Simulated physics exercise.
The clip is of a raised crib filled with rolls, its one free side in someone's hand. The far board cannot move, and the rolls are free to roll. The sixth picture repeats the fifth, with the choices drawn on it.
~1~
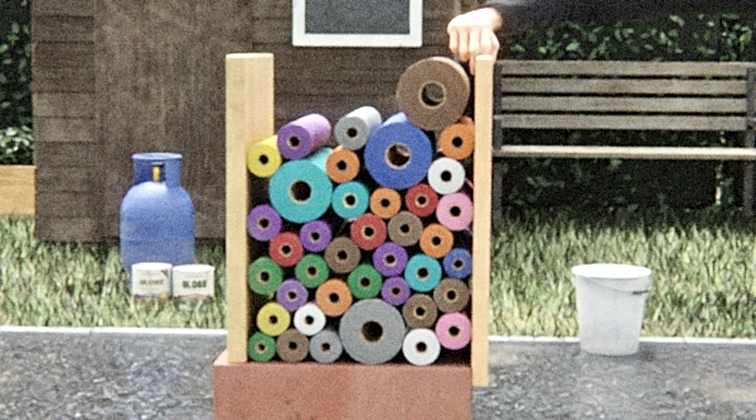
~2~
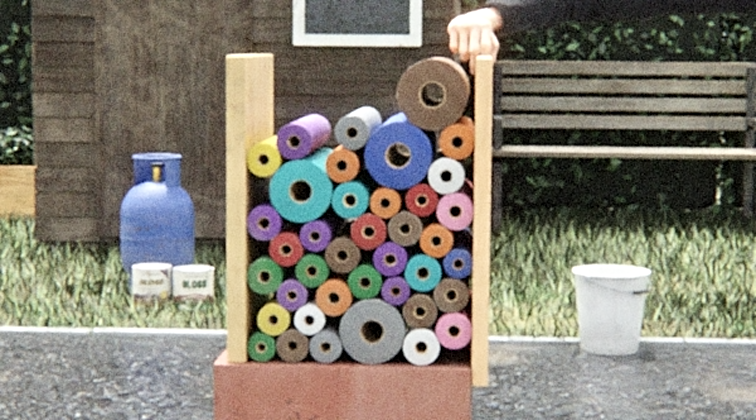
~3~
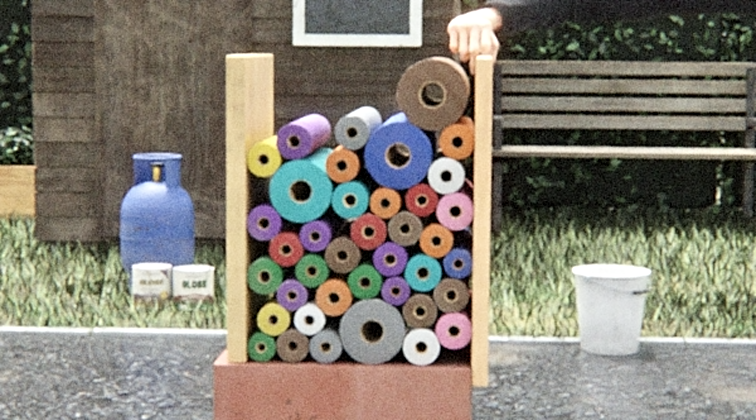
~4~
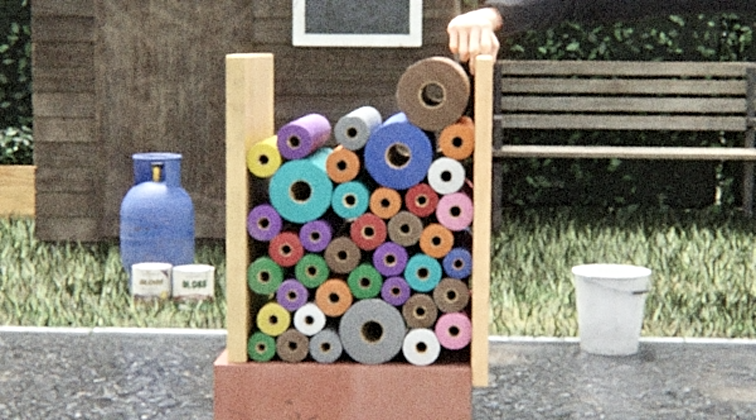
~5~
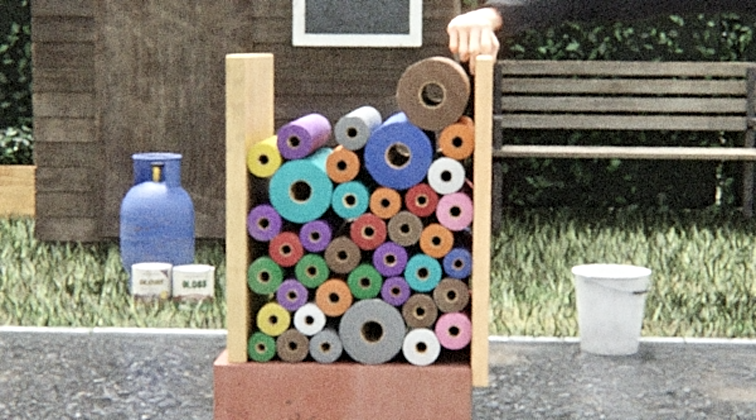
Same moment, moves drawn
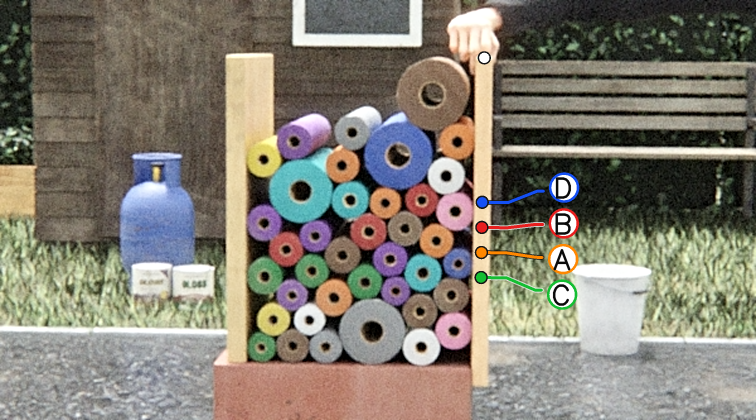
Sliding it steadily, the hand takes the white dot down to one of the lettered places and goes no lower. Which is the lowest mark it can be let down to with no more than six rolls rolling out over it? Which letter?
Slide it to A.
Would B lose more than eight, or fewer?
At B, fewer than eight.
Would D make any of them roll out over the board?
Yes, at D.
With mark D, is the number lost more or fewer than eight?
At D, fewer than eight.
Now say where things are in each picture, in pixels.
An orange roll (334, 298); a green roll (312, 271); an orange roll (437, 241), in the first picture.
An orange roll (437, 241); a red roll (369, 232), in the second picture.
An orange roll (385, 203); a yellow roll (264, 160), in the third picture.
Side board (482, 209), in the fourth picture.
A pink roll (454, 331); an orange roll (334, 298); a green roll (312, 271), in the fifth picture.
On the marked copy, A at (481, 253); B at (482, 227); C at (481, 277); D at (482, 202); the white dot at (484, 58).
Following A. Soon after the start, top of the board (475, 140).
Later, top of the board (474, 230).
In the end, top of the board (474, 252), five out over the board.
As for the rest, B three out over the board; C more than six out over the board; D two out over the board.
